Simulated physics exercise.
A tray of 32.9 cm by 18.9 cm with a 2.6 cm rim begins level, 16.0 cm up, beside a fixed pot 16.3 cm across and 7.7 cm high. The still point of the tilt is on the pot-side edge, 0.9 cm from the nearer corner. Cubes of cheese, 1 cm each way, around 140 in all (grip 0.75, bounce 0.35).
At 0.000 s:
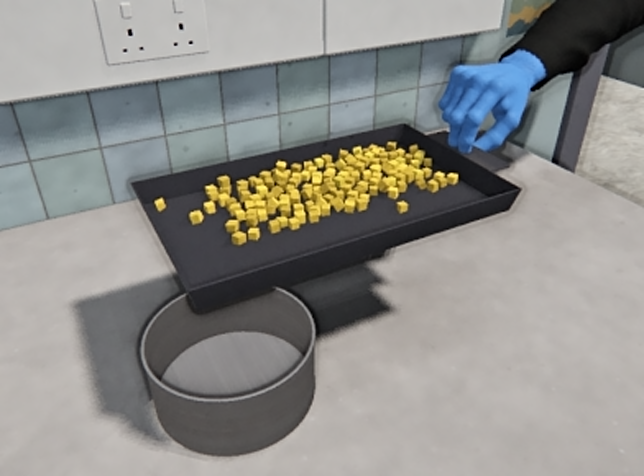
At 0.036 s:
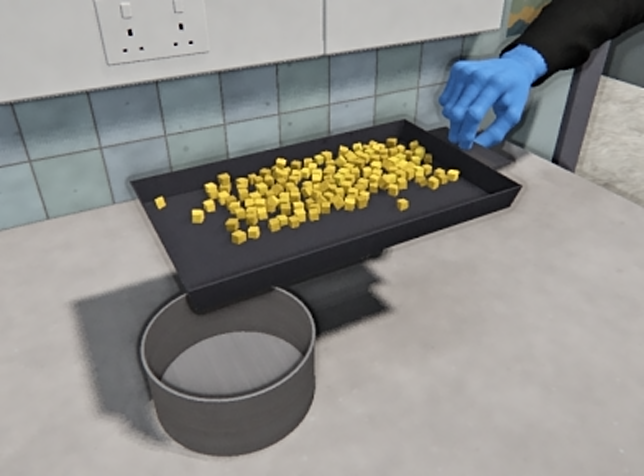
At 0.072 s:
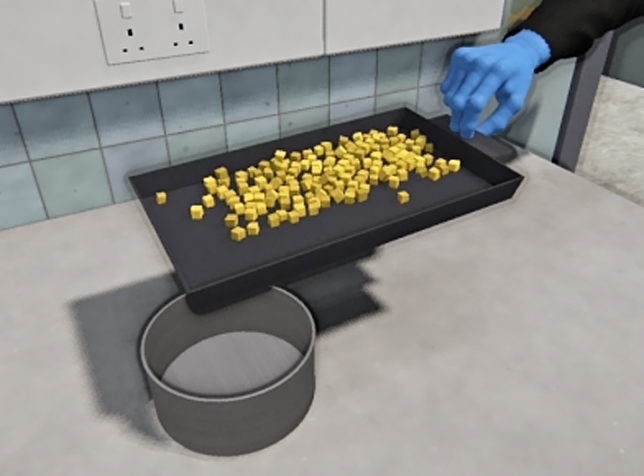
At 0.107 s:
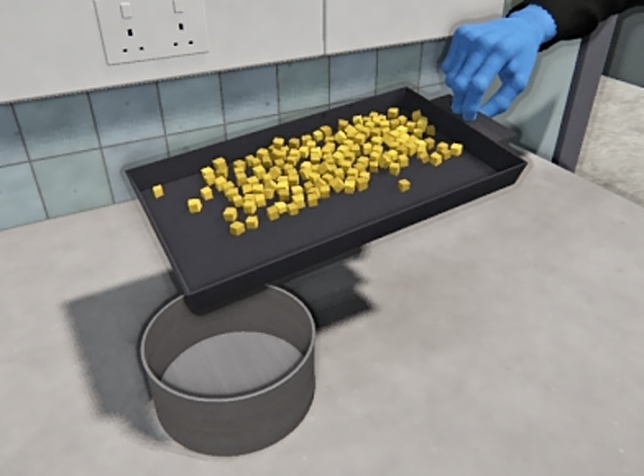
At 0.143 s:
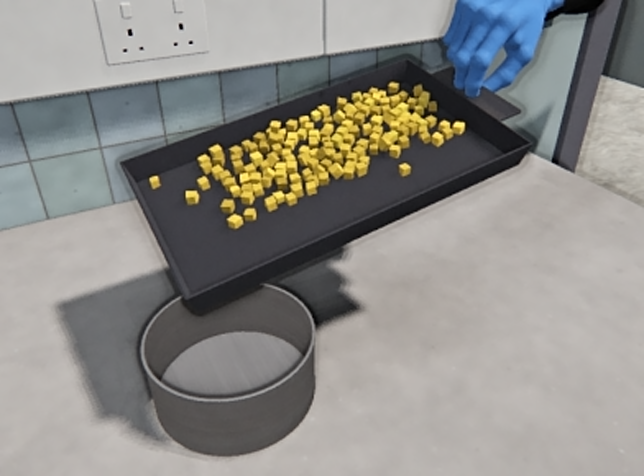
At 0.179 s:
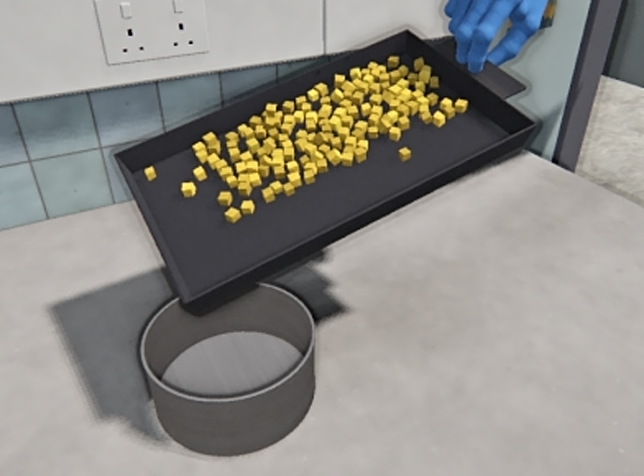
A dark rectangular tray scattered with small yellow cubes starts level above a pale grey countertop, viewed from above at a slight angle, with bluish tiles and white sockets behind. A round grey pot sits below its left front corner, and a blue-gloved hand reaches in at upper right. The tray's right side swings upward, steepening steadily, while the hand shifts, the cubes keep their arrangement, and the camera stays still.
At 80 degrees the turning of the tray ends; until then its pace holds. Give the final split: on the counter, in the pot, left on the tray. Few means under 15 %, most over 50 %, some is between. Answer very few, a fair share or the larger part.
Counter the larger part, pot very few, tray very few.
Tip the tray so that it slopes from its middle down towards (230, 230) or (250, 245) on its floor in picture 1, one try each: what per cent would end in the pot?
Some 0 and 0 per cent.
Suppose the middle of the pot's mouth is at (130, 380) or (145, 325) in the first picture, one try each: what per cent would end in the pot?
Some 15 and 0 per cent.
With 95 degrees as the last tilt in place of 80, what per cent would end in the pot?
It would be near 0 per cent.
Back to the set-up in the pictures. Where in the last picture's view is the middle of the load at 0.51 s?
Near (247, 127).
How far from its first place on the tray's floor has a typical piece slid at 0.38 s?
Roughly 1 cm.
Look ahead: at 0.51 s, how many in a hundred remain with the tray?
About 100 per cent.
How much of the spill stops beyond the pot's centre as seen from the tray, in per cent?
Some 90 per cent.
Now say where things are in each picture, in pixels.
In the first frame, tray tilt 0 degrees, front corners at (194, 284) and (513, 188); middle of the pieces at (328, 182); pot at (230, 333).
In the second frame, tray tilt 1 degrees, front corners at (194, 285) and (514, 185); middle of the pieces at (328, 180).
In the third frame, tray tilt 3 degrees, front corners at (193, 286) and (516, 176), lowest corner left front; middle of the pieces at (328, 172).
In the fourth frame, tray tilt 8 degrees, front corners at (192, 288) and (519, 161), lowest corner left front; middle of the pieces at (328, 159).
In the fifth frame, tray tilt 13 degrees, front corners at (190, 291) and (523, 142), lowest corner left front; middle of the pieces at (326, 142).
In the sixth frame, tray tilt 19 degrees, front corners at (189, 294) and (527, 123), lowest corner left front; middle of the pieces at (324, 125); pot at (230, 333). Its pace works out near 160 degrees a second.
After 0.38 s, tilt 51 degrees; the tray holds 100 %, the pot 0 %.
After 0.51 s, tilt 72 degrees; the tray holds 100 %, the pot 0 %.
Then, at 0.77 s, tilt 80 degrees; the tray holds 10 %, the pot 0 %.
In the end, at 2.1 s, counter 95 %, pot 0 %, tray 5 %.
